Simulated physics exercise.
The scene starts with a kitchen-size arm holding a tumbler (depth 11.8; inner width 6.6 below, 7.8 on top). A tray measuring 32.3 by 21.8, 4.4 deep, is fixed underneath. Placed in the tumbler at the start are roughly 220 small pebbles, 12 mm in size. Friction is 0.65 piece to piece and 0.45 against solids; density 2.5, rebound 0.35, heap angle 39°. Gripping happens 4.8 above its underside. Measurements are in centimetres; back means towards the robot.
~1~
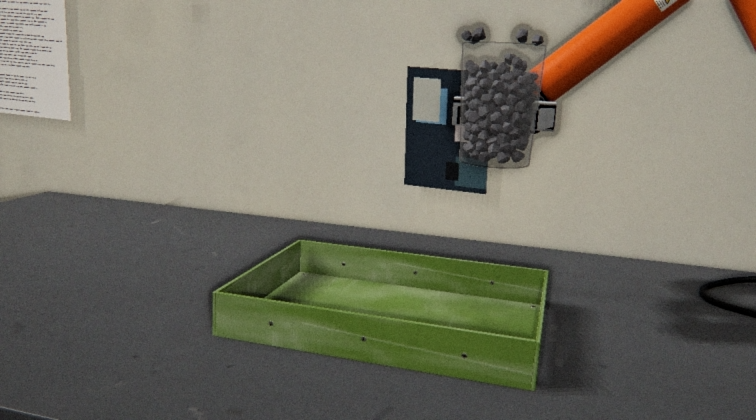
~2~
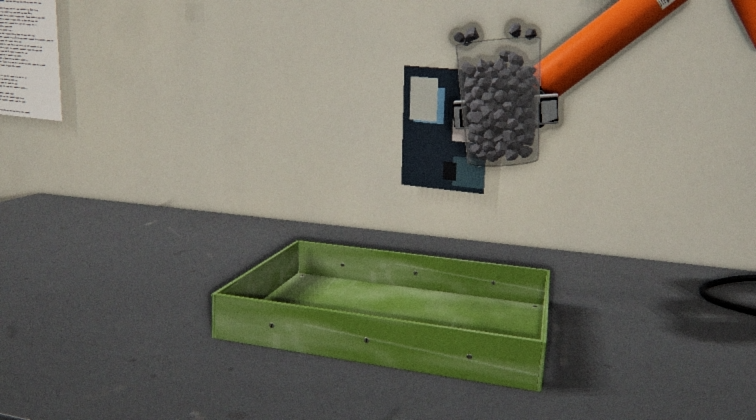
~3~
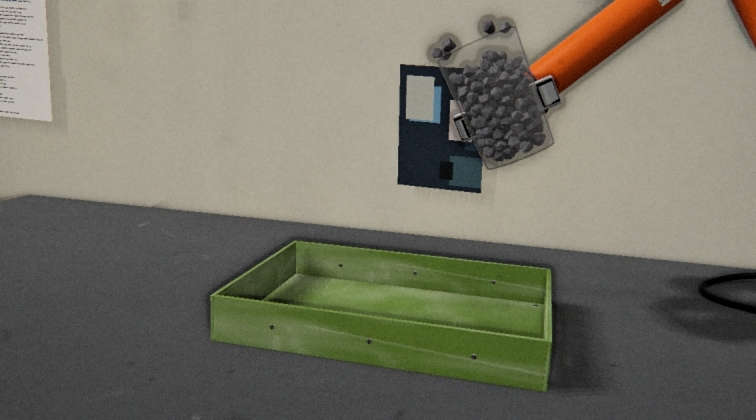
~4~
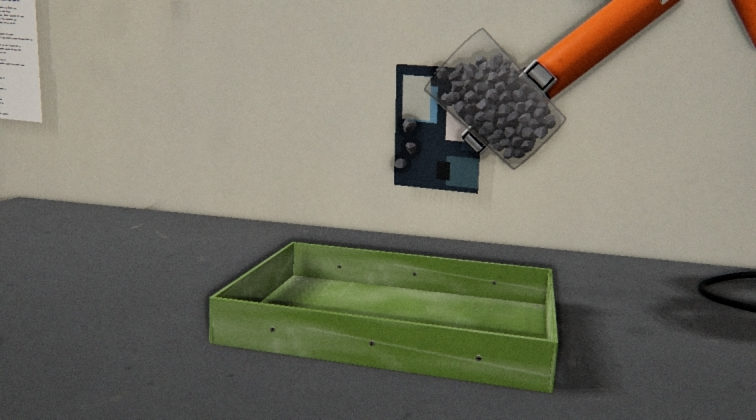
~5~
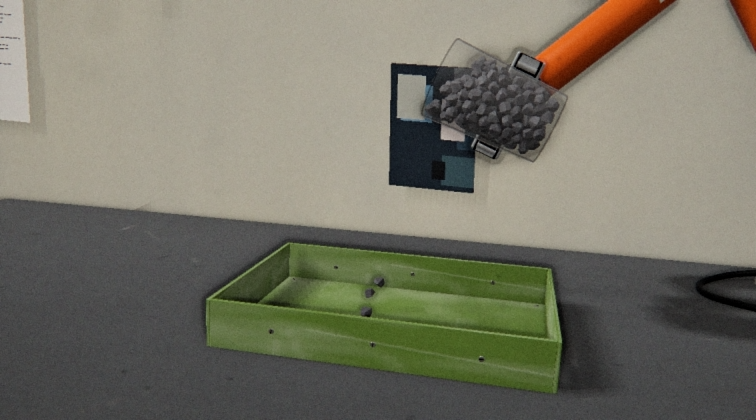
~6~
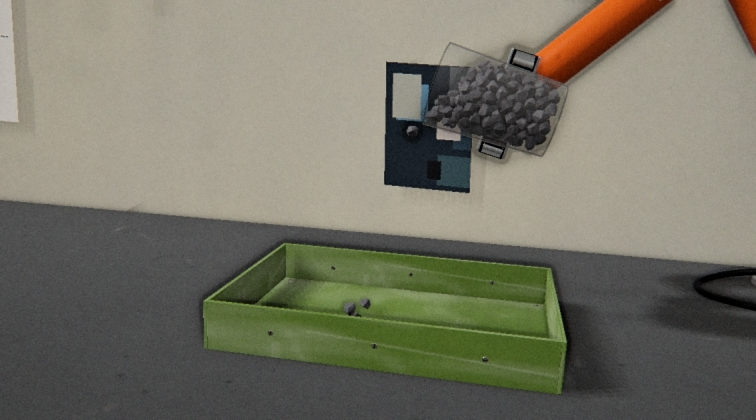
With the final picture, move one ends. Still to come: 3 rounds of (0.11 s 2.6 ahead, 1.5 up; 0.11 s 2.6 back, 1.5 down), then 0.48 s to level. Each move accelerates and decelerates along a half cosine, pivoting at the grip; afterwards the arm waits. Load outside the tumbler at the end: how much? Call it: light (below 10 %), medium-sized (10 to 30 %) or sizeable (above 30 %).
A sizeable share.
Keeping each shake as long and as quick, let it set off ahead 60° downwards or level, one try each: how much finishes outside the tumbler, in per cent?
First try about 5 %, second try about 30 %.
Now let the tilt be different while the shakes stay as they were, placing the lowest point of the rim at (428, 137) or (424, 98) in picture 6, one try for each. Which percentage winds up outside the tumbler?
About 70 and 20 %.
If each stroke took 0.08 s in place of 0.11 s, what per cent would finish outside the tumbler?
It would be some 65 %.
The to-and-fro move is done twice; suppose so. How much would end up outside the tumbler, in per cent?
About 35 per cent in that case.
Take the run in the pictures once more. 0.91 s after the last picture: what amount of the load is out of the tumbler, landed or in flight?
Share out so far: Near 45 %.
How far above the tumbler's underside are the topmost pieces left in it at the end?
Roughly 8.0 centimetres.
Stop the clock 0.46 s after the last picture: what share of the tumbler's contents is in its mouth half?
Close to 55 in a hundred.
Then, 0.46 s on, tilted 75° forward, highest piece 25 above the table; 154 in the tumbler, 31 in the tray, 32 in flight or on a rim.
Then, 0.91 s on, tilted 35° forward, highest piece 28 above the table; 118 in the tumbler, 97 in the tray, 2 in flight or on a rim.
Then, 1.34 s on, level, highest piece 27 above the table; 118 in the tumbler, 99 in the tray.
Then, 2.39 s on, level, highest piece 27 above the table; 118 in the tumbler, 99 in the tray.
In the end, 118 in the tumbler, 99 in the tray. That is 46 % outside the tumbler.
